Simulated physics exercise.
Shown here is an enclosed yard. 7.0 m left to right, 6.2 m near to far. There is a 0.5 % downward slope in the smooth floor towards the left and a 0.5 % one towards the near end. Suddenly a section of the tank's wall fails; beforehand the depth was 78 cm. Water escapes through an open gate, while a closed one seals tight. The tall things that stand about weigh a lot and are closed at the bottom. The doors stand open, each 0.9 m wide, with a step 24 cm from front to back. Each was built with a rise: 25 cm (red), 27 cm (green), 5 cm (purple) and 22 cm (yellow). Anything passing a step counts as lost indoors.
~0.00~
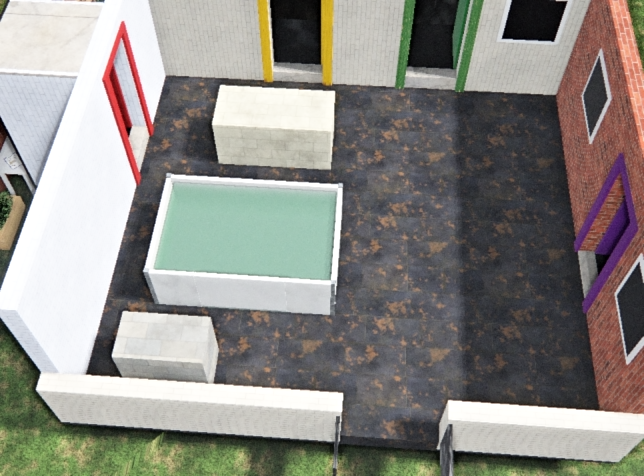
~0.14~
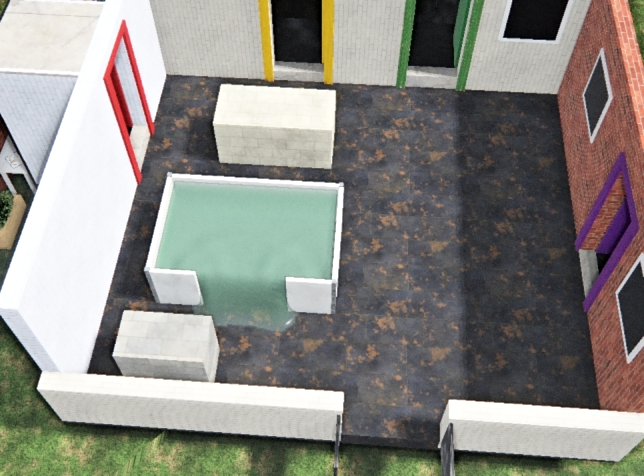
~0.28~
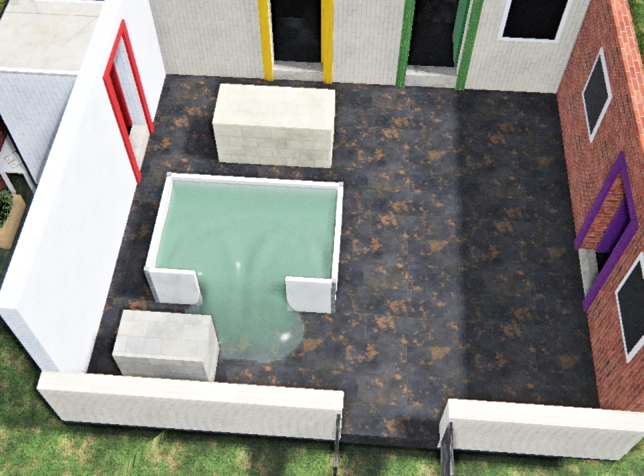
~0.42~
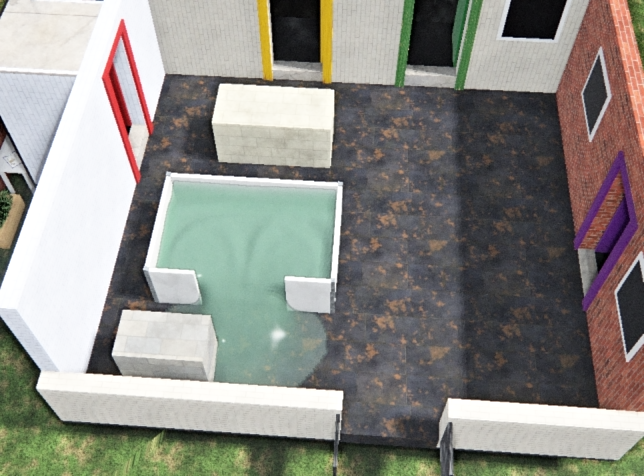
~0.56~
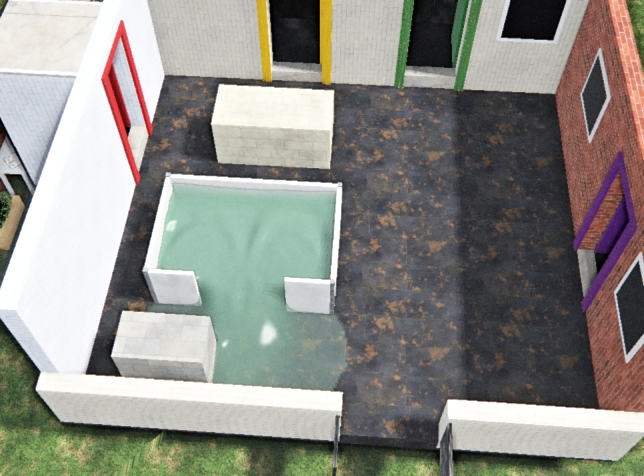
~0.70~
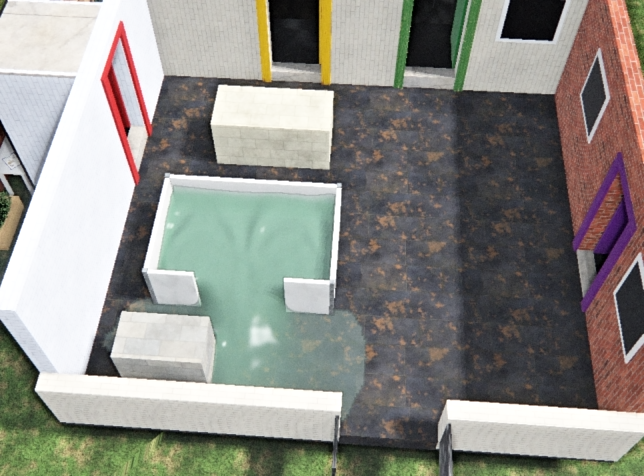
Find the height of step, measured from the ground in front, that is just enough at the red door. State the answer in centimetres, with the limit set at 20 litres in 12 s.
Roughly 5.5 cm is just enough.
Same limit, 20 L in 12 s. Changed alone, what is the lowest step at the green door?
Green: Roughly 6.0 cm.
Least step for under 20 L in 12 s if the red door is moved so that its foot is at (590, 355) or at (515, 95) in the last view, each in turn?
You'd want about 15 cm there first, then about 8.5 cm.
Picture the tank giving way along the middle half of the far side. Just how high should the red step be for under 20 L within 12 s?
Then the minimum is about 30 cm.
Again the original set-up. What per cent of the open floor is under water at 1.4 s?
I'd say near 20 percent.
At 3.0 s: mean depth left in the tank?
It averages near 29 cm.
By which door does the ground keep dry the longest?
The green door.
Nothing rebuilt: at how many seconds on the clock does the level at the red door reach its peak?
Peak: Close to 5.0 s.
After 1.4 s water covers 20 % of the floor, deepest (55 cm) near (253, 398); it has not reached the red door.
After 3.0 s water covers 50 % of the floor, deepest (36 cm) near (79, 399); 5 cm at the red door, 0 litres in over its 25 cm step.
After 12.0 s water covers 100 % of the floor, deepest (12 cm) near (142, 162); 10 cm at the red door, 0 litres in over its 25 cm step.
At the red door as built, the water arrived by 1.9 s and peaked near 11 cm at 4.8 s.
With a step of 5 cm, 26 litres would have come in within the 12 s; with 6 cm, 16 litres. So under 20 litres takes about 5.5 cm.
